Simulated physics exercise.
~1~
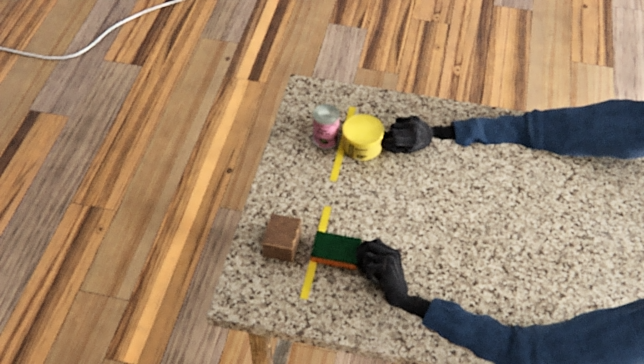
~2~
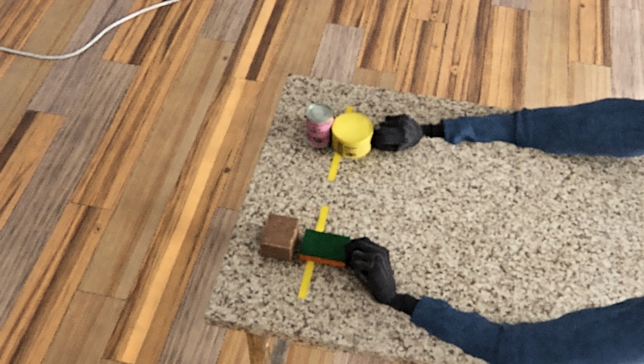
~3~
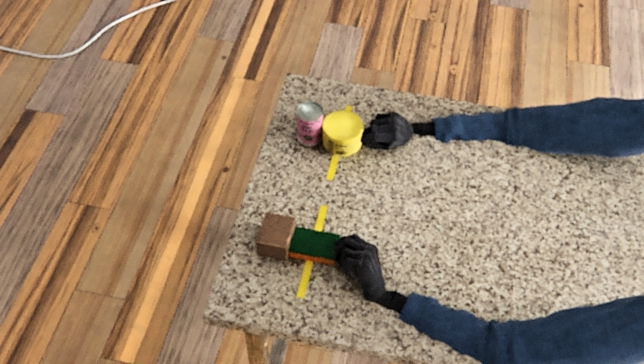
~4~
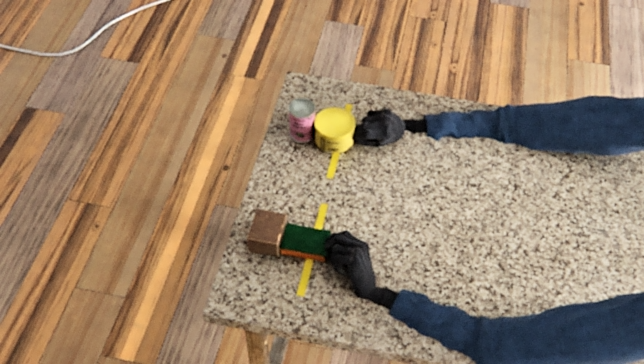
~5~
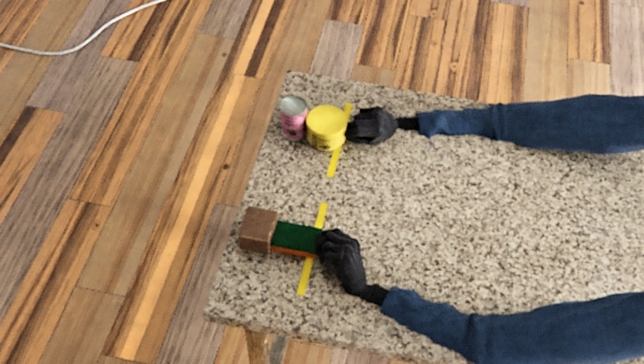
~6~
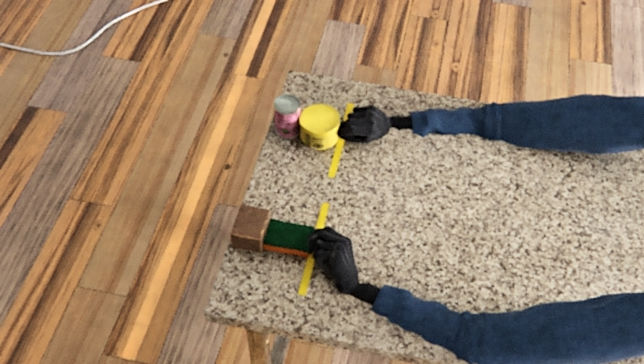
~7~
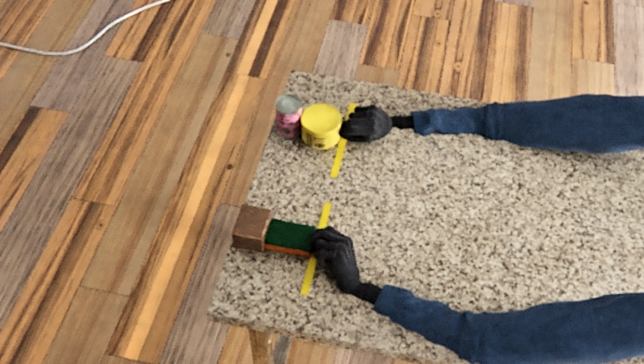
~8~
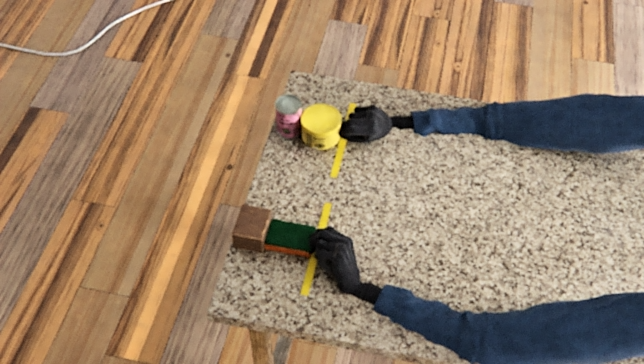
Two gloved hands pushing a yellow tub and a green-and-orange sponge left, nudging a pink tin and brown block that stay on the slab.
